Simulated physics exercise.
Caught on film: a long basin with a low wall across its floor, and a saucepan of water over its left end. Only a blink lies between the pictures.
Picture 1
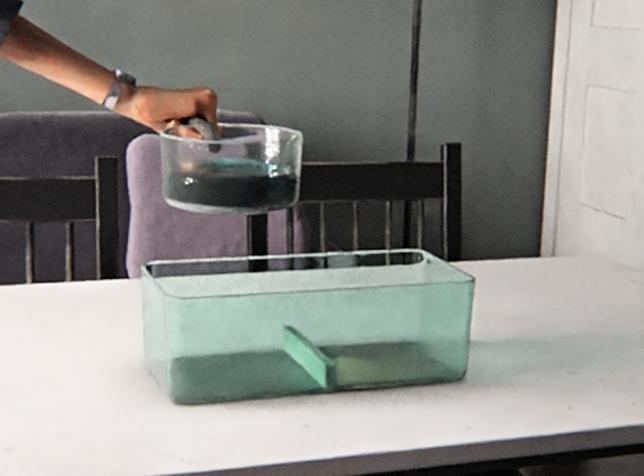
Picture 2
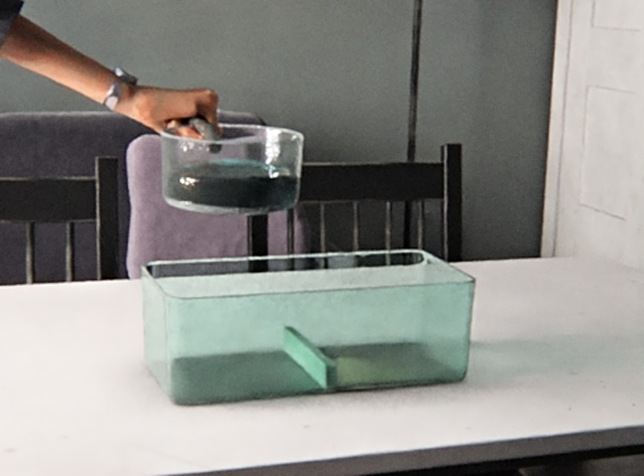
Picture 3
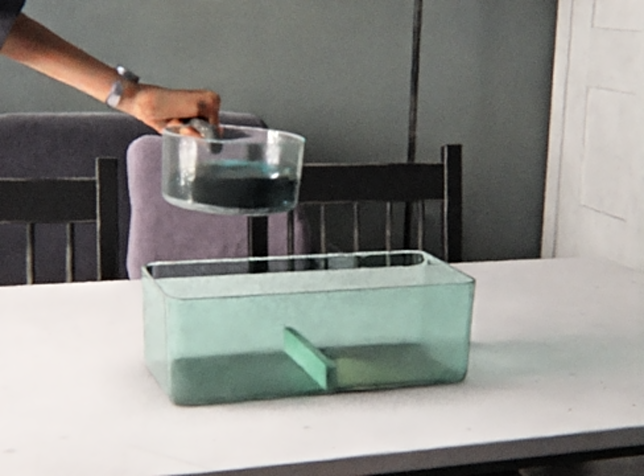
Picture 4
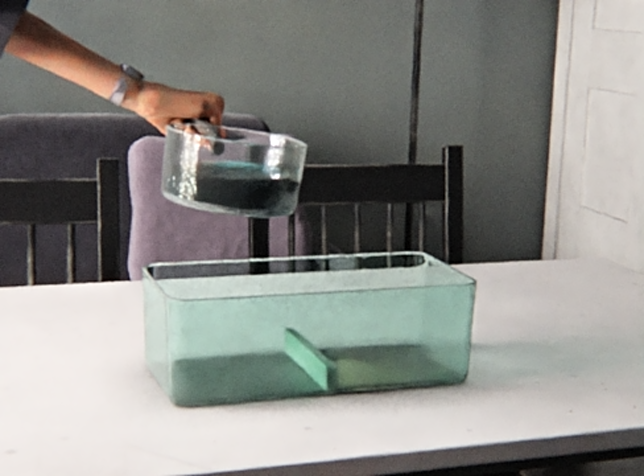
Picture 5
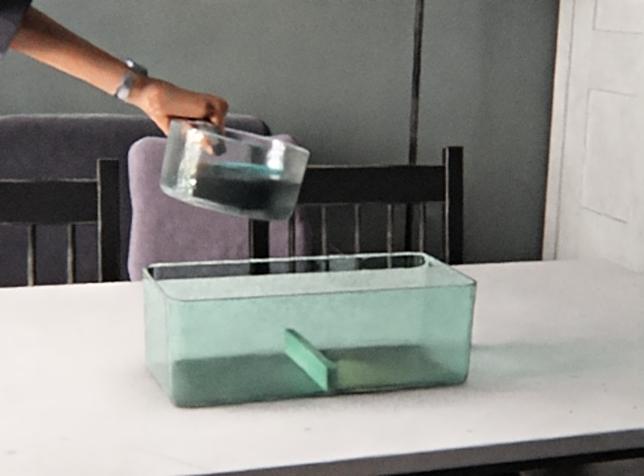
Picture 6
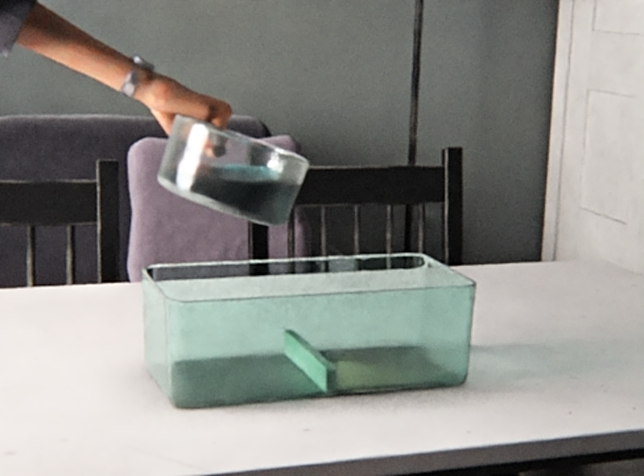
A hand held a clear saucepan of dark water above the left end of a long, greenish basin with a low wall across its floor, then gradually tilted the pan down to the right.
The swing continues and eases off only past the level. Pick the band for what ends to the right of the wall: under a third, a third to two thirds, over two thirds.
It comes to between a third and two thirds.
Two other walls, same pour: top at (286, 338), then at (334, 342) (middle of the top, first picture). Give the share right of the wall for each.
Near 75 % and 30 %.
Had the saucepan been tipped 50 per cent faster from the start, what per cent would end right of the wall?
Some 55 per cent.
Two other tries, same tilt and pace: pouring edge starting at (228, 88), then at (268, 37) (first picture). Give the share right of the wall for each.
The first gives 15 %, the second 50 %.
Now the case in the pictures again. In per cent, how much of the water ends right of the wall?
About 60 per cent.
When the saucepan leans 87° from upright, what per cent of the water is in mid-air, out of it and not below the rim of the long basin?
Close to 40 per cent.
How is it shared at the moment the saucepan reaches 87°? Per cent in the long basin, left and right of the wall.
The left part 0 per cent, the right part 15.
A moment on, the saucepan is tipped on its side and 44 per cent is still to pour, 0 is left of the wall and 16 right of it.
Next, the saucepan is tipped right over and 6 per cent is still to pour, 31 is left of the wall and 57 right of it.
Then the saucepan is tipped right over and 0 per cent is still to pour, 40 is left of the wall and 59 right of it.
Later the saucepan is tipped right over and 0 per cent is still to pour, 40 is left of the wall and 59 right of it.
In the end 40 per cent lies left of the wall, 59 right of it and 1 outside.
